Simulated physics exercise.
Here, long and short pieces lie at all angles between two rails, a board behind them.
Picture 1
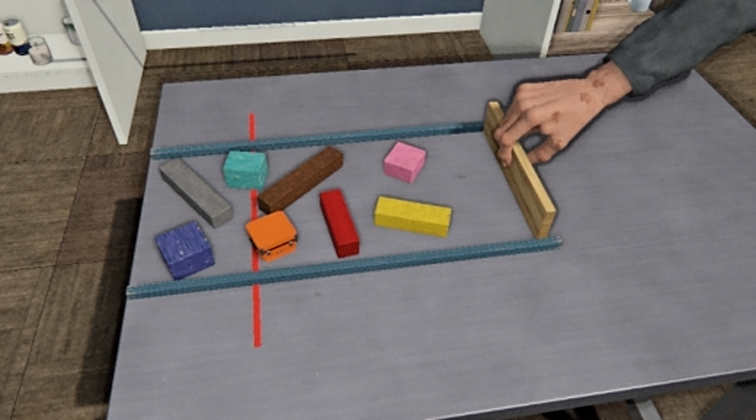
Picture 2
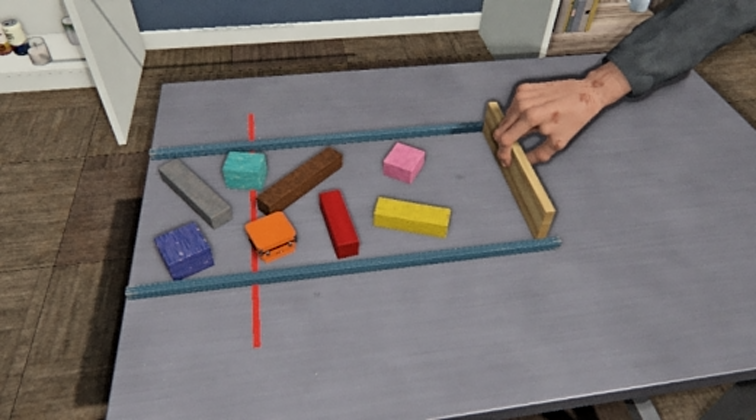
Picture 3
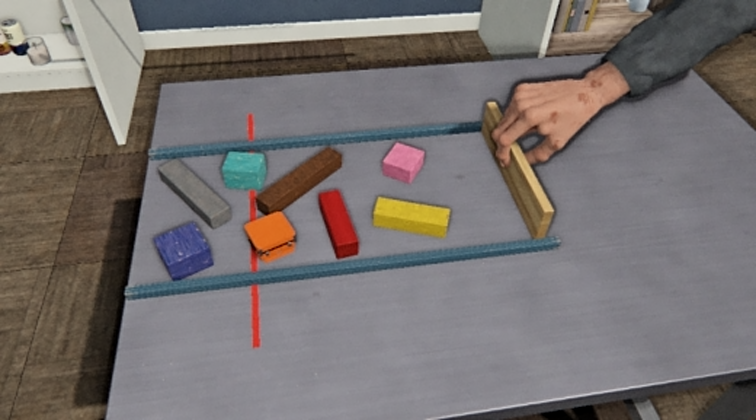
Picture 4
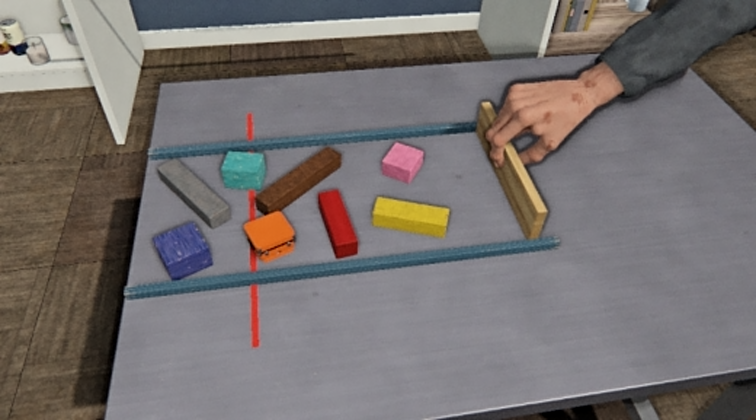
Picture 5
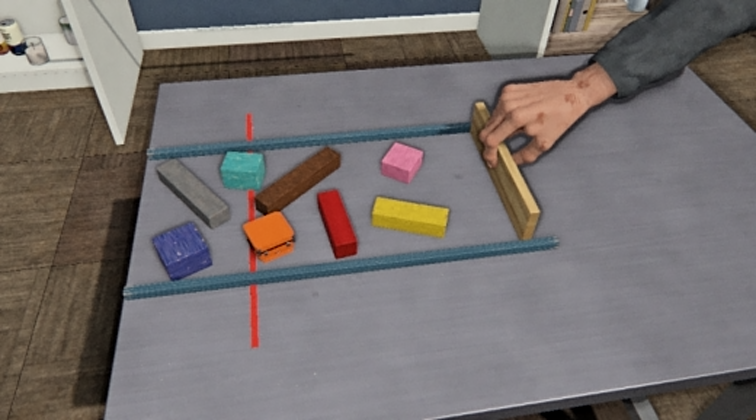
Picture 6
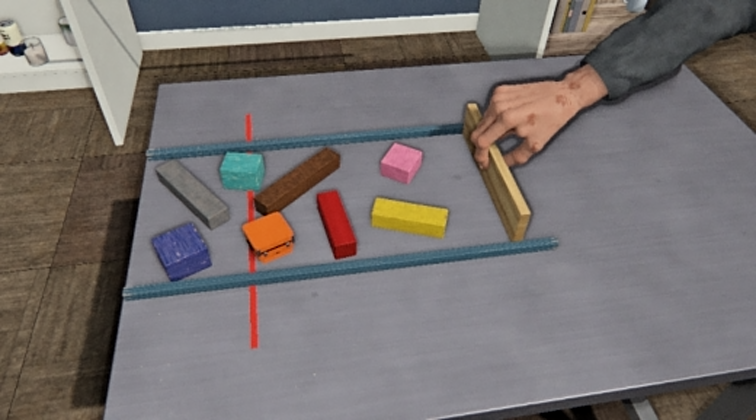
To begin with, a hand grips a wooden board at the right of two blue rails, with coloured blocks and bars scattered between them and a red line crossing beneath. The hand then slides the board a short way left, while the pieces stay essentially still, untouched by it.
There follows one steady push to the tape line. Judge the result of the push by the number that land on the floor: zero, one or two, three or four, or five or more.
What drops is nothing.
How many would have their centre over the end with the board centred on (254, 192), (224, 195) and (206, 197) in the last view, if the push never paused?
Respectively 0, 2 and 2.
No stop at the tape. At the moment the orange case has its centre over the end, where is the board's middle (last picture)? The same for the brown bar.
First near (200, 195), second near (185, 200).
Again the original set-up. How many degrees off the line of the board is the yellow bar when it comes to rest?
Some 30 degrees.
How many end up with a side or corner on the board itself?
Result: 2 in all.
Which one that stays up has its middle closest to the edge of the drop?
The one out in front is the blue block.
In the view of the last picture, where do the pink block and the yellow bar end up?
I'd say approximately (233, 186) and then (221, 223).
A little later, none off yet; blue block at rest near (182, 253); grey bar at rest near (192, 193); turquoise block at rest near (243, 172).
When it is over, the number that fall off is zero.
